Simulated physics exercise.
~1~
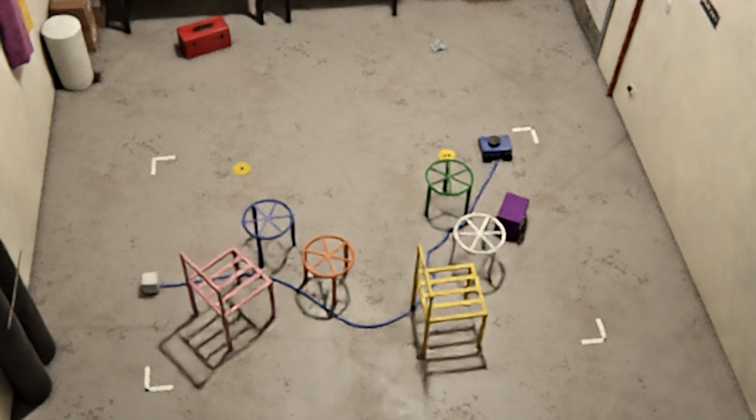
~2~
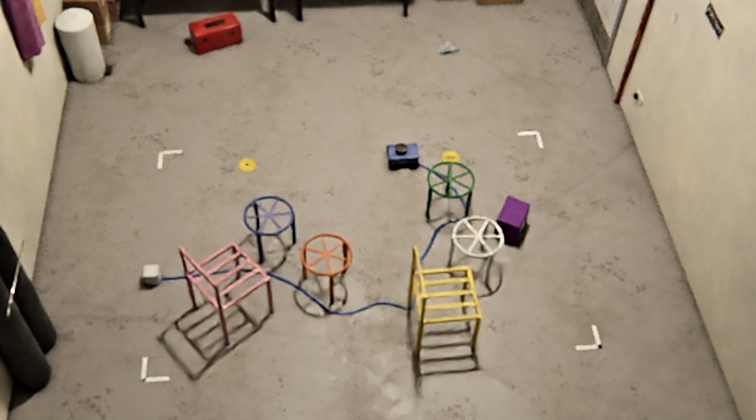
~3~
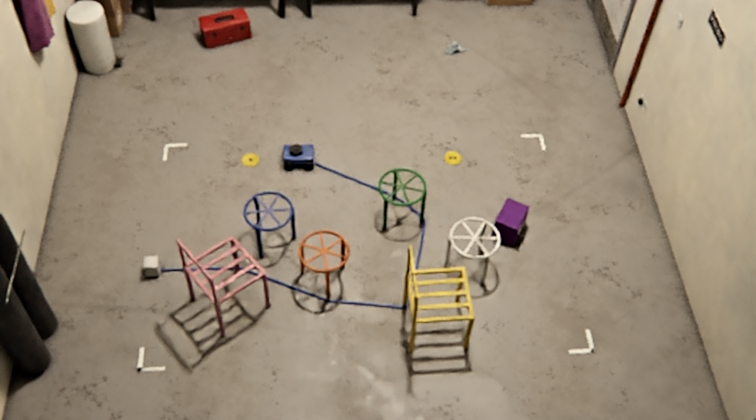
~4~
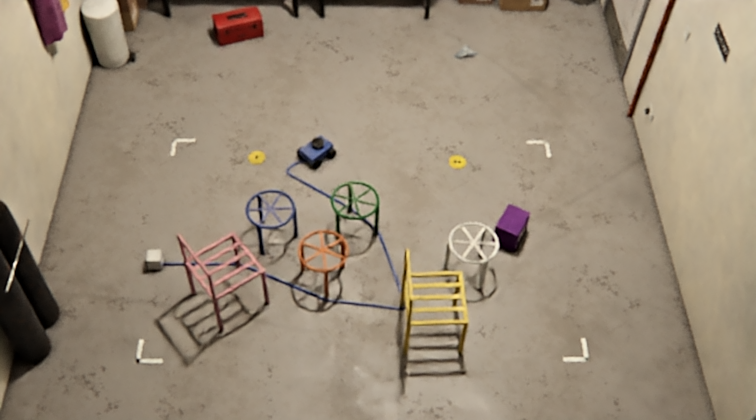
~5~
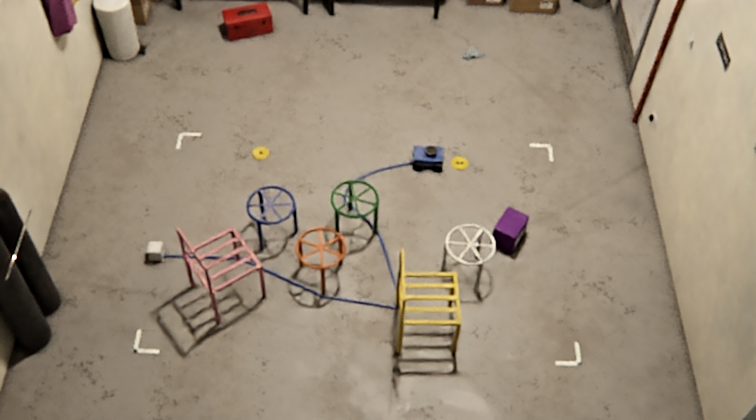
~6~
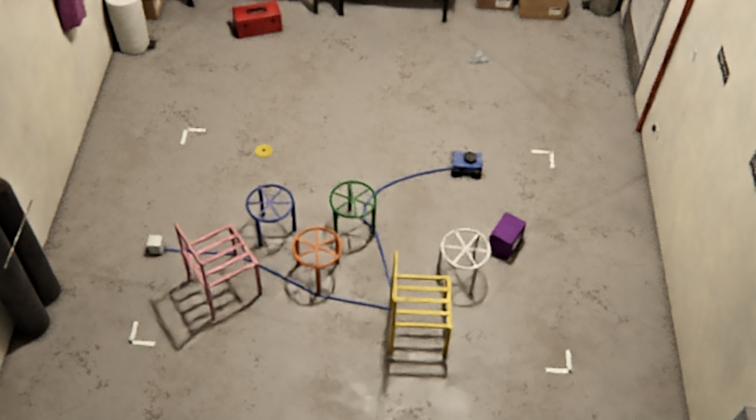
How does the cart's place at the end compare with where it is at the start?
At the start the cart is beyond the white stool, just to the right of a yellow mark. At the end it is back in the same area but slightly further left and a little nearer the viewer, covering that mark.
